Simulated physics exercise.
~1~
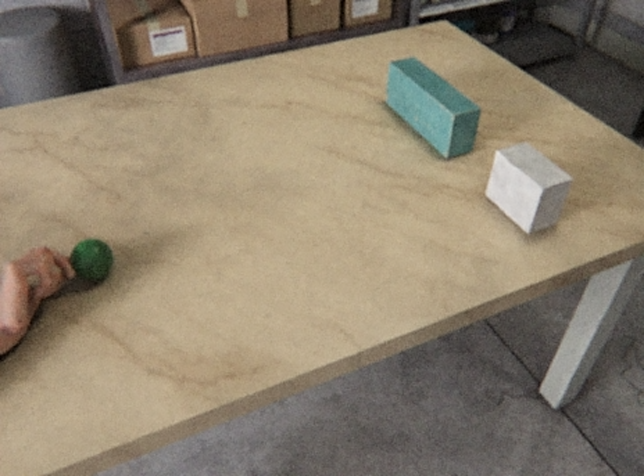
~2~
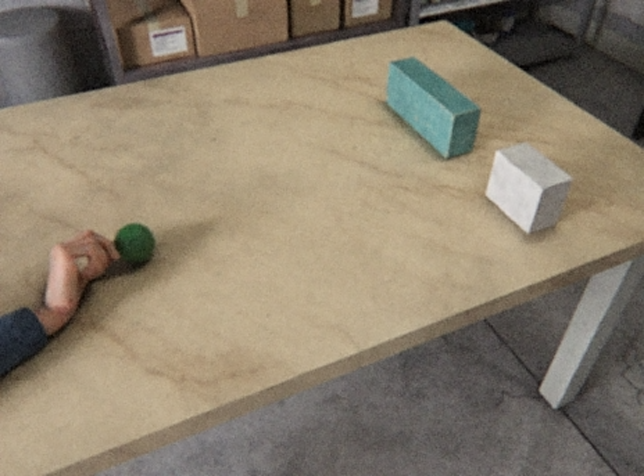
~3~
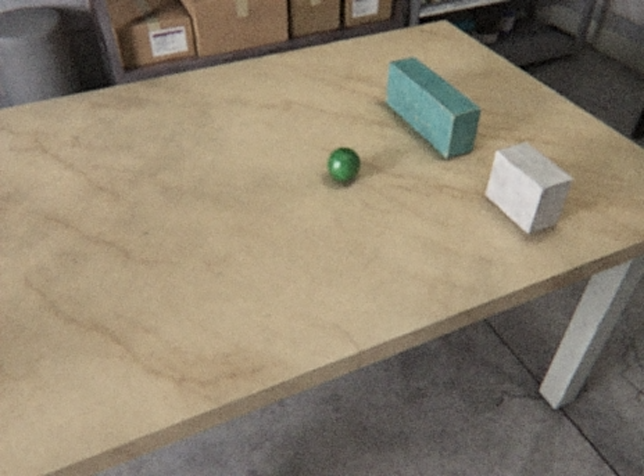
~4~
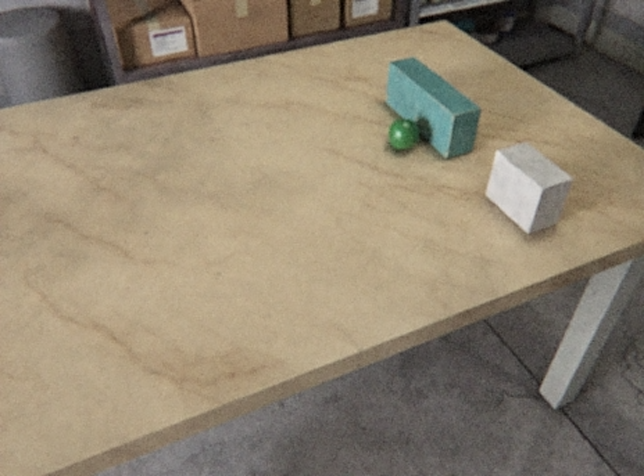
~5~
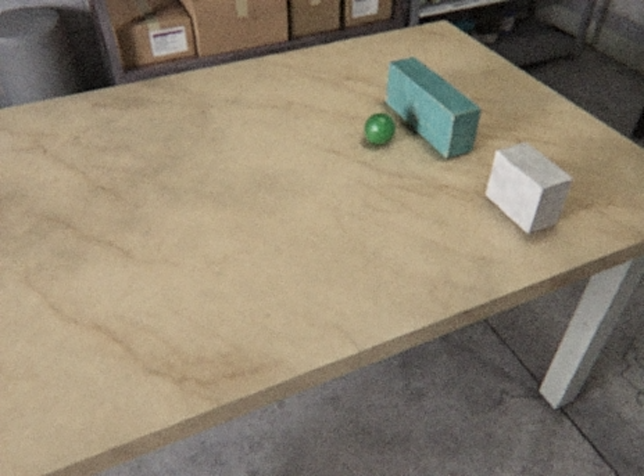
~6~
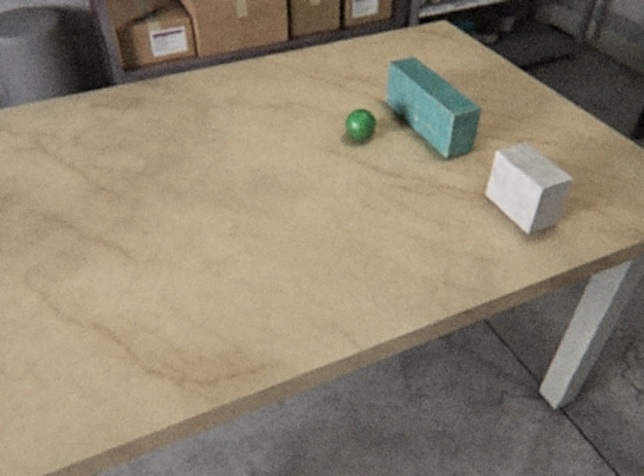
The clip opens on a pale tabletop in a room with cardboard boxes behind it, where a hand at the left edge holds a small round green object. Toward the right of the table sit a long turquoise block and a white block. The hand moves the green object a little to the right, then lets go and leaves the view as it rolls on across the table. It travels right and slightly up until it meets the side of the turquoise block. It bounces off and rolls back a short way to the left, ending just left of the turquoise block, while both blocks stay in place.
